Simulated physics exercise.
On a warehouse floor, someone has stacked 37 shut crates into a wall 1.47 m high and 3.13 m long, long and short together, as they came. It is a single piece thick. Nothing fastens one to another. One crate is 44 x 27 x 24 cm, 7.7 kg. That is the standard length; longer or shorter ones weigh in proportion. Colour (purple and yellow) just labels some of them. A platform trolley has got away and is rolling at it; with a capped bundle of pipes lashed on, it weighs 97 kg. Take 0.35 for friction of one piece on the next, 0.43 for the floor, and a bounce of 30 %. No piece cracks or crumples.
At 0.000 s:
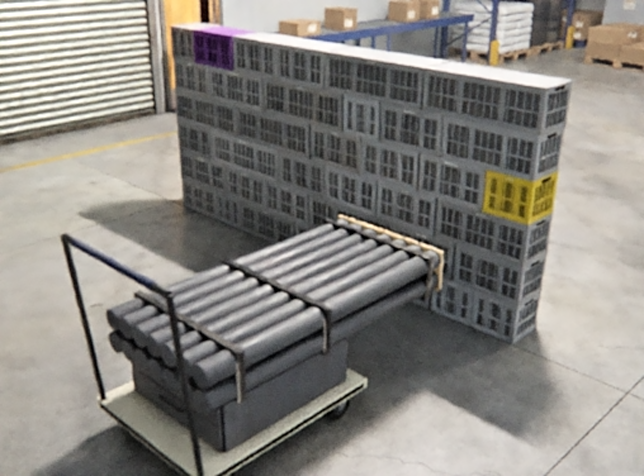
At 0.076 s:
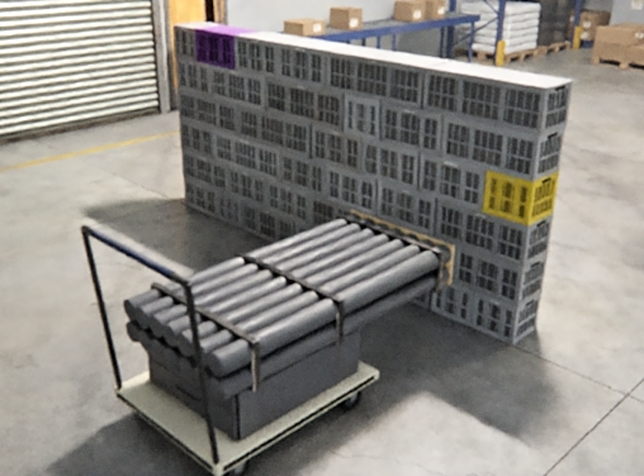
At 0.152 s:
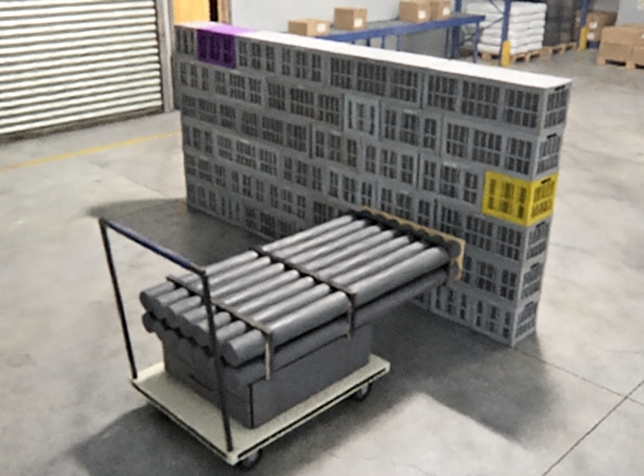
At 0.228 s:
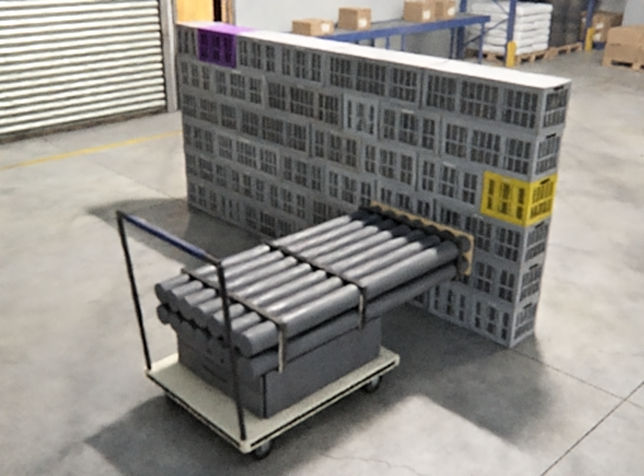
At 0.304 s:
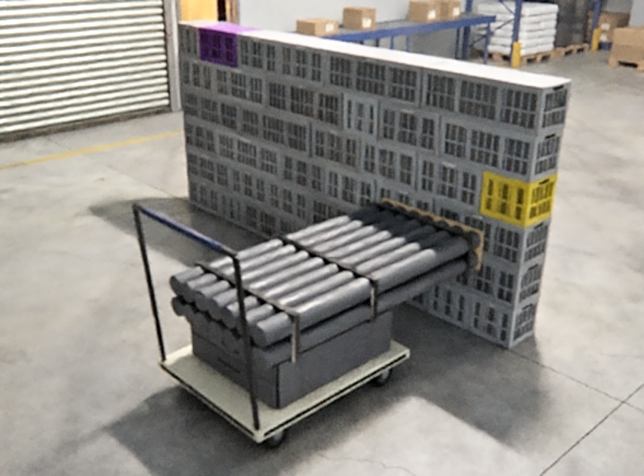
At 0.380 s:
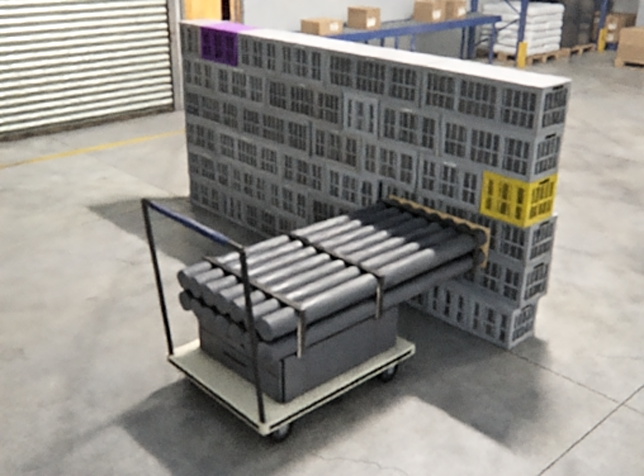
On a warehouse floor, a platform trolley loaded with strapped grey pipes rolls up to a wall of grey crates with one purple and one yellow crate, touches it, and pushes a few lower crates slightly out of line.
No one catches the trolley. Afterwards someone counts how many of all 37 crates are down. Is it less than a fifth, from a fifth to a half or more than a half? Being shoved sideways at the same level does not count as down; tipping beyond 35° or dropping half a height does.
Ending down: Fewer than one in five.
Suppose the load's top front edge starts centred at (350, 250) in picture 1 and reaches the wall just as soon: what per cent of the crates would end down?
Then about 30 per cent.
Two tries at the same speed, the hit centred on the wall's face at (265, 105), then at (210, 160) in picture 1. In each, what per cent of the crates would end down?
About 40 then 0 per cent.
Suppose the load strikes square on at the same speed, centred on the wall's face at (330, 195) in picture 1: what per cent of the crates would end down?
Then about 0 per cent.
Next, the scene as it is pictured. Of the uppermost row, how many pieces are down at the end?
The count is 0.
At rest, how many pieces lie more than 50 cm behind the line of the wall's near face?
About 0.
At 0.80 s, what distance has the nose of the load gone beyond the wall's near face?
About 10 cm past it.
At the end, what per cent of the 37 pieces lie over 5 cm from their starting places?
Shifted: 20 per cent.
After 0.44 s, load 8 cm past the wall's line, still rolling; none of the 37 crates down, 11 disturbed; yellow crate 29 mm from its place.
After 0.50 s, load 10 cm past the wall's line, still rolling; none of the 37 crates down, 14 disturbed; yellow crate 50 mm from its place.
After 0.80 s, load 11 cm past the wall's line, still rolling; none of the 37 crates down, 15 disturbed; yellow crate 7 cm from its place.
After 1.18 s, load 9 cm past the wall's line, stopped; none of the 37 crates down, 14 disturbed; yellow crate 58 mm from its place.
In the end (1.5 s), load 9 cm past the wall's line, stopped; none of the 37 crates down, 13 disturbed; yellow crate 55 mm from its place; purple crate unmoved. That is 0 per cent. From the last view, middles, yellow crate near (523, 191), purple crate near (232, 44).
